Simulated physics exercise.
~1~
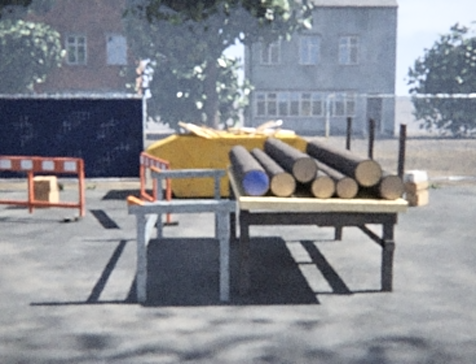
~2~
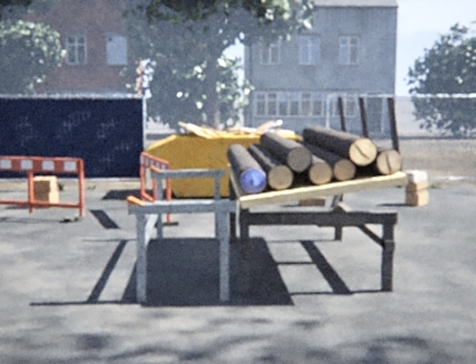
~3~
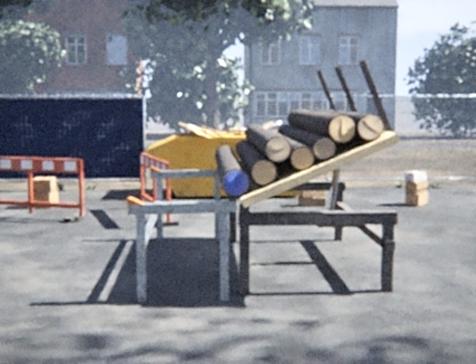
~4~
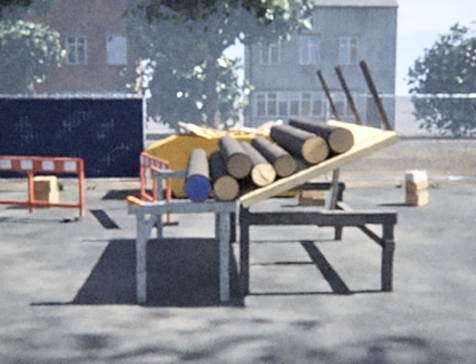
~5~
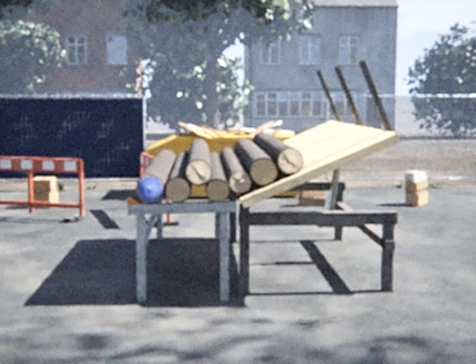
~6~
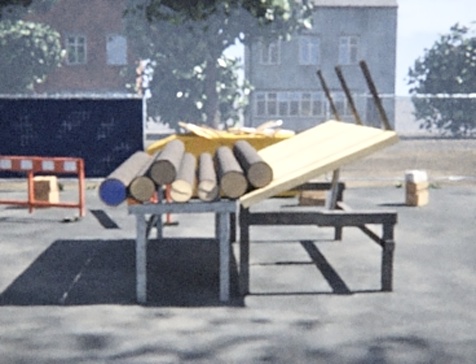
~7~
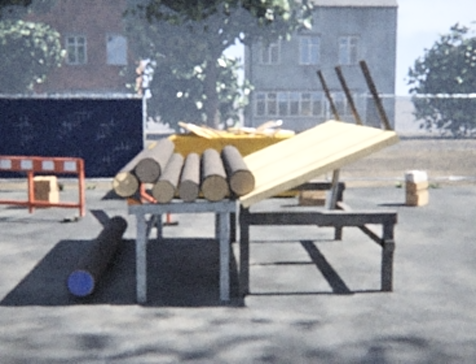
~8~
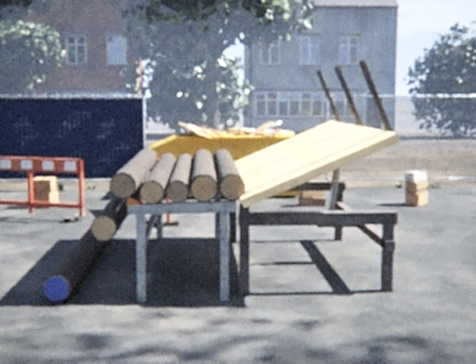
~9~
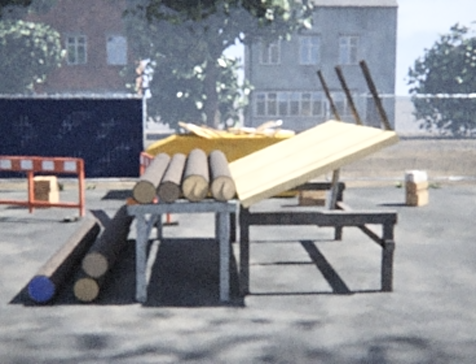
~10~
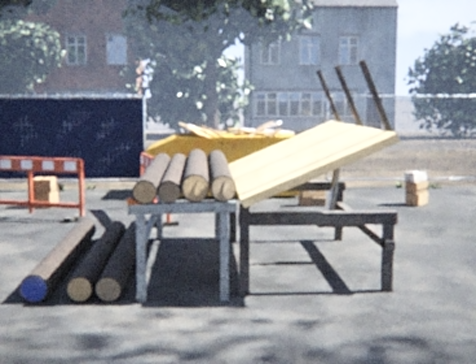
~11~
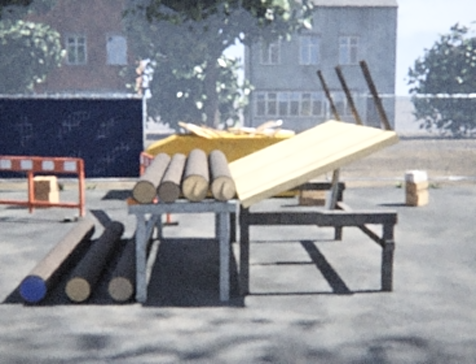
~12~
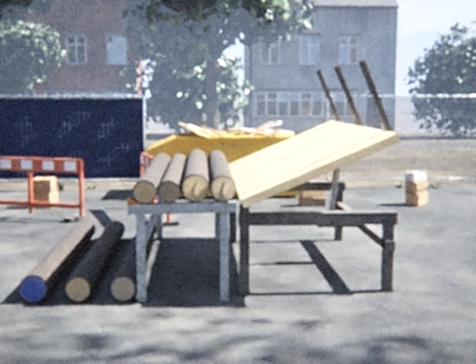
Timber poles roll left off a tilting deck onto a rack, and three, including the blue-ended one, drop to the ground.
